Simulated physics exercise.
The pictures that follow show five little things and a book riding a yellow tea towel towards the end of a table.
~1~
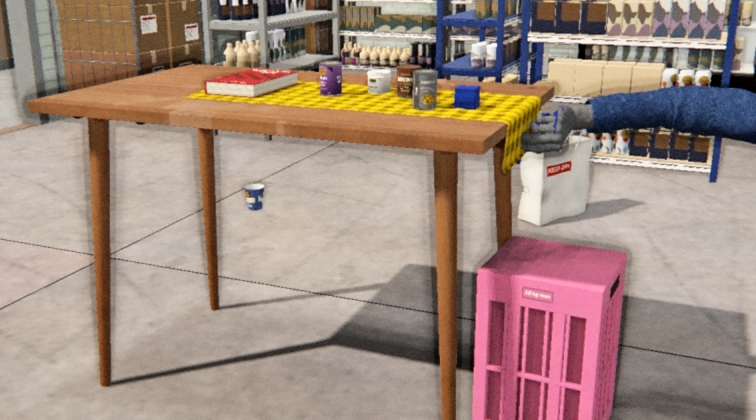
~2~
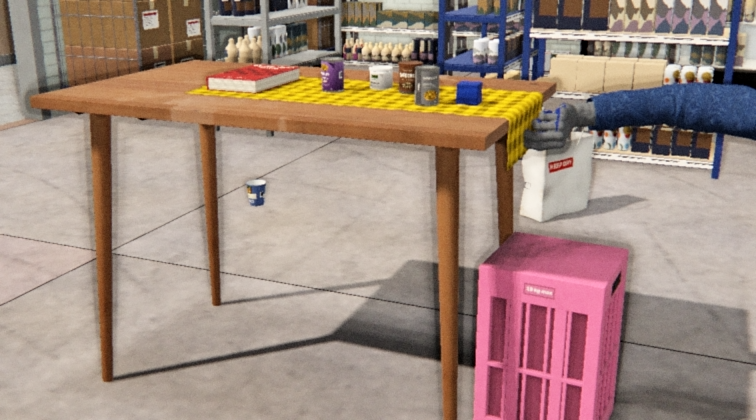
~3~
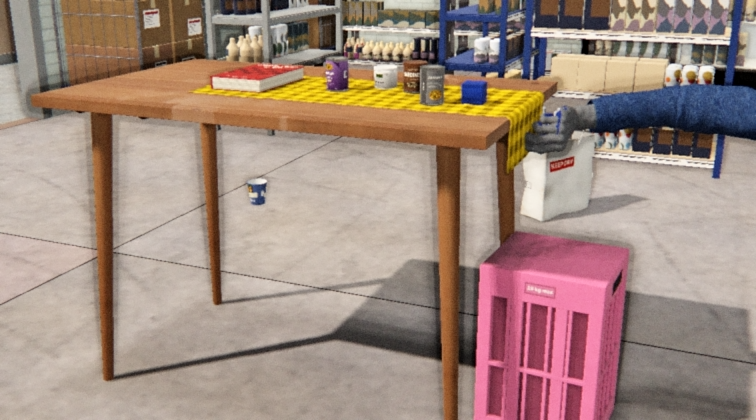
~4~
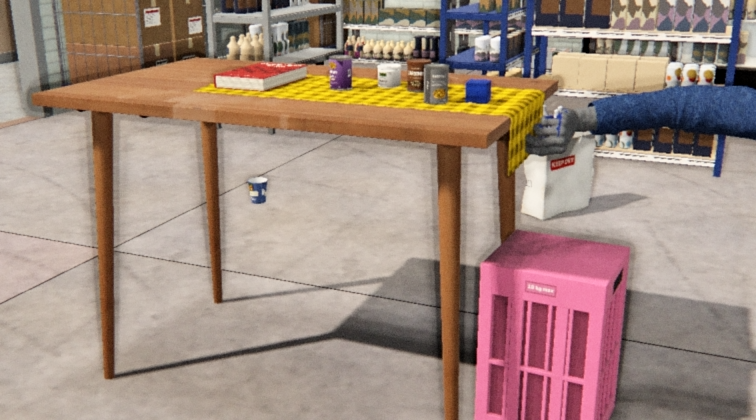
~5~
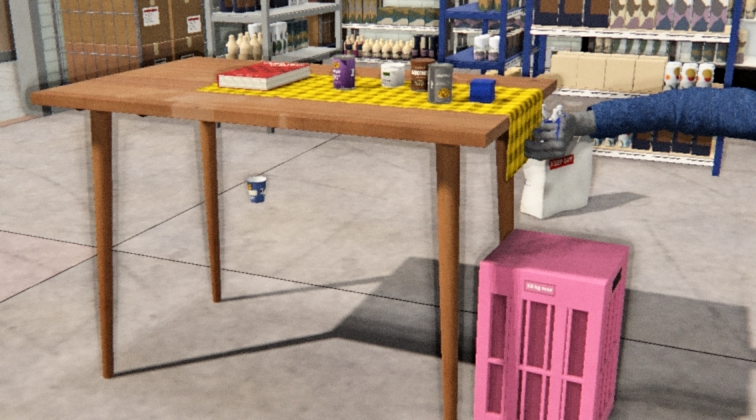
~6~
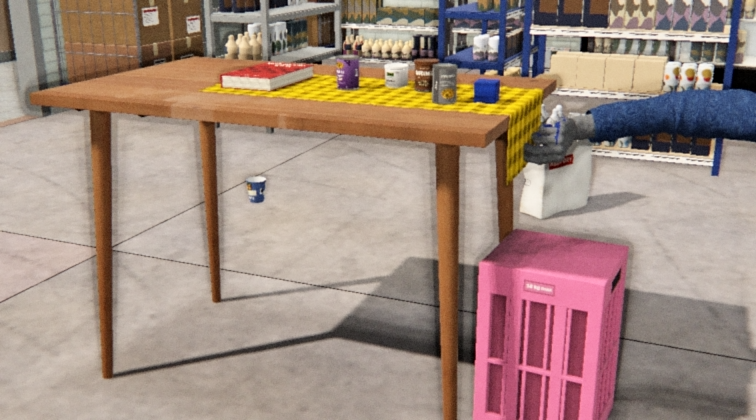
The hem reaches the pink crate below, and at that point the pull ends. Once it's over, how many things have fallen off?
The number on top goes down by two.
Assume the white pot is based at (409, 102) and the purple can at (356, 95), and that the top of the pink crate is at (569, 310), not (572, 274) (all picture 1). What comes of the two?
White pot: Lost; purple can: Safe.
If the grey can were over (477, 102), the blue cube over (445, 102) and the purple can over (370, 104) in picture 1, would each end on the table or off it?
Briefly: Grey can drops; blue cube drops; purple can stays.
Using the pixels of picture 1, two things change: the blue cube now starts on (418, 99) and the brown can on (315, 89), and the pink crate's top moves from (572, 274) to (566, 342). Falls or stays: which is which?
The blue cube tumbles off, the brown can keeps its place on top.
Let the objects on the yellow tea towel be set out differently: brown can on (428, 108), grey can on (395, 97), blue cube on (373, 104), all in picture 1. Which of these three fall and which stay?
The brown can goes over; the grey can stays on; the blue cube holds on.
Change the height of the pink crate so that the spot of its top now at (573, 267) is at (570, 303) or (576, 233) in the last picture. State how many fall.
Counts: 3 / 1.
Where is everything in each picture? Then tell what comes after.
Hem (504, 173); blue cube (468, 87); grey can (425, 71); brown can (409, 66); white pot (379, 71); purple can (331, 63); top of the crate (572, 274), in the first picture.
Hem (507, 170); blue cube (470, 83), in the second picture.
Hem (507, 174); grey can (433, 67), in the third picture.
Hem (508, 176); brown can (419, 60); top of the crate (575, 268), in the fourth picture.
Hem (506, 181); white pot (393, 65), in the fifth picture.
Hem (507, 185); blue cube (487, 81); grey can (445, 65); brown can (427, 60); white pot (397, 65); purple can (348, 56), in the sixth picture.
Soon after, hem near (524, 209); blue cube gone.
Then, hem on the crate; blue cube and grey can gone.
At rest, hem on the crate; blue cube and grey can gone. The count of fallen things is two.
